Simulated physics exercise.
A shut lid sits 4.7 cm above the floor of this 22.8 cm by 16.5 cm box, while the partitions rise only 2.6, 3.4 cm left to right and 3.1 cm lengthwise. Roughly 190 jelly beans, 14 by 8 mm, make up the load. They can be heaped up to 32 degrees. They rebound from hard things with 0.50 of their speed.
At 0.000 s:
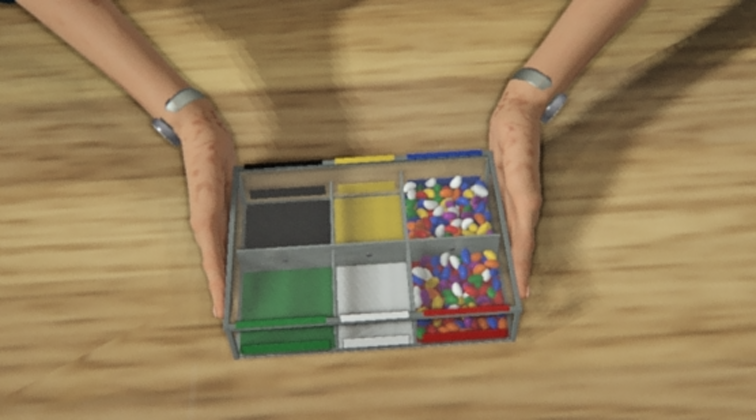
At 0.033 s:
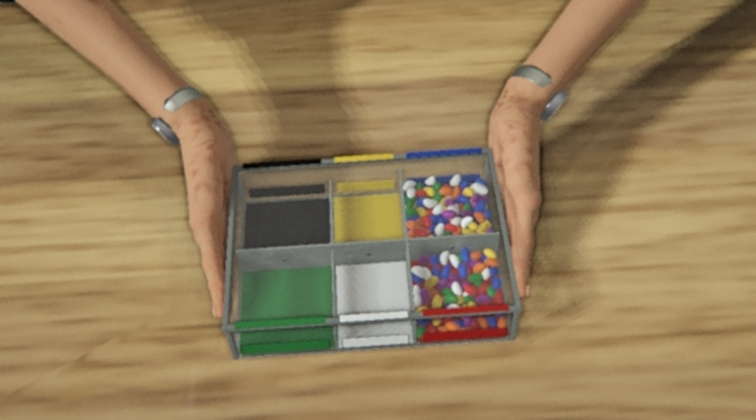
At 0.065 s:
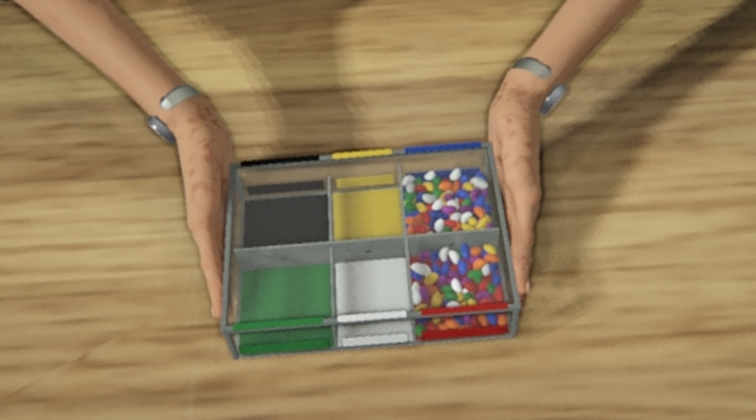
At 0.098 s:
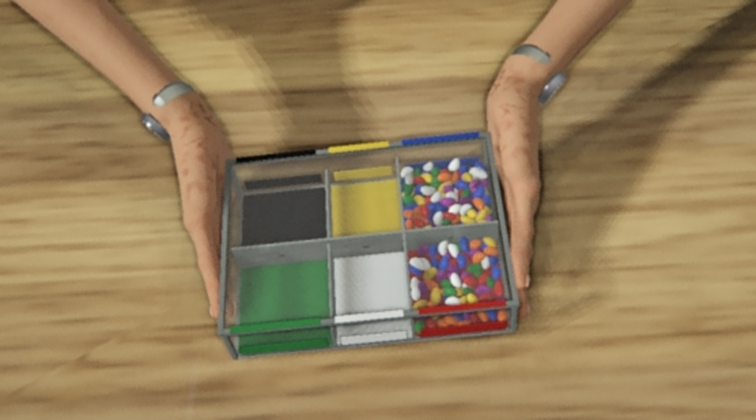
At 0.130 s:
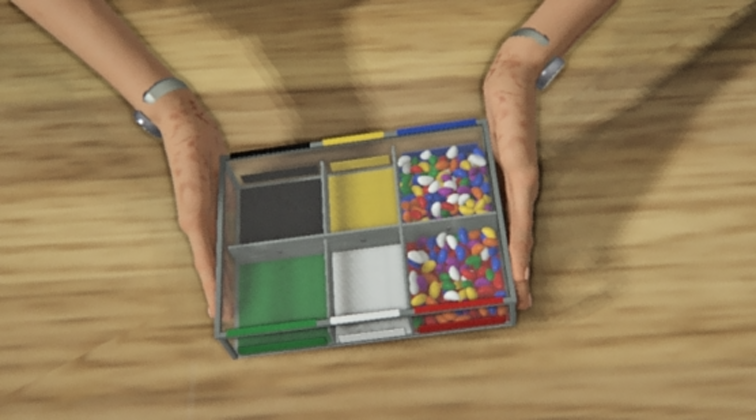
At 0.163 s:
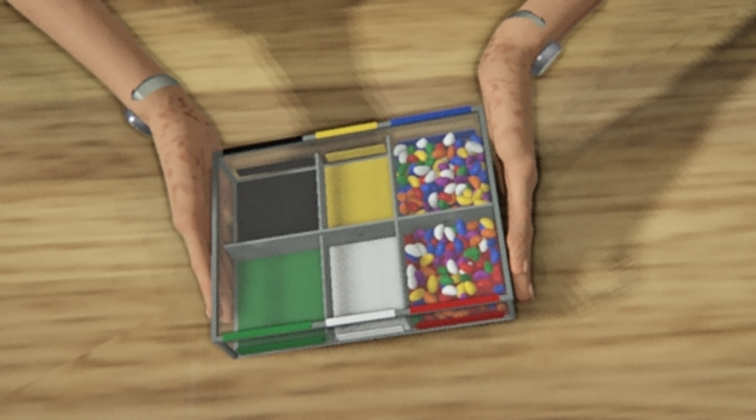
The clip opens on two hands holding a clear, divided box above a wooden surface, with colorful jelly beans filling the two right compartments and the others empty. The hands barely move it at first, then tilt it modestly, its left front corner lowest, while the beans stay in their compartments.
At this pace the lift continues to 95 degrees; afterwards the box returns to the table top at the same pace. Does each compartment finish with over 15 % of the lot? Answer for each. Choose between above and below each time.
Red: Above, blue: Above, green: Below, yellow: Below, white: Below, black: Below.
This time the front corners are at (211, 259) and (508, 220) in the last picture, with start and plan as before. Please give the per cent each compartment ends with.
Final shares: Red 20%, blue 70%, green 0%, yellow 5%, white 0%, black 0%.
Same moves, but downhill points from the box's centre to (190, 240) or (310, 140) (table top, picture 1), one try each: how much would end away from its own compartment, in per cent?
Near 15 and 15 percent, in that order.
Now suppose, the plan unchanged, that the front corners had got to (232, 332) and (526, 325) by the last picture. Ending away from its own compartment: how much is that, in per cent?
About 20 per cent.
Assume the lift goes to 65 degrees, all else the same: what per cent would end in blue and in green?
In per cent, blue gets 55 and green gets 0.
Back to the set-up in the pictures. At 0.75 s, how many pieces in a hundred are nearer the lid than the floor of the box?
Estimate: Near 60 per cent.
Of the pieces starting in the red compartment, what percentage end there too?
It works out to near 90 percent.
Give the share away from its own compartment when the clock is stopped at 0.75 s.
Around 10 in a hundred.
After 0.75 s, tilt 95 degrees; red 40 %, blue 55 %, white 5 %.
After 1.14 s, tilt 41 degrees; red 40 %, blue 50 %, green 5 %, white 5 %.
After 1.61 s, tilt 0 degrees; red 40 %, blue 50 %, green 5 %, white 5 %.
At rest (2.3 s), red 40 %, blue 50 %, green 5 %, yellow 0 %, white 5 %, black 0 %.
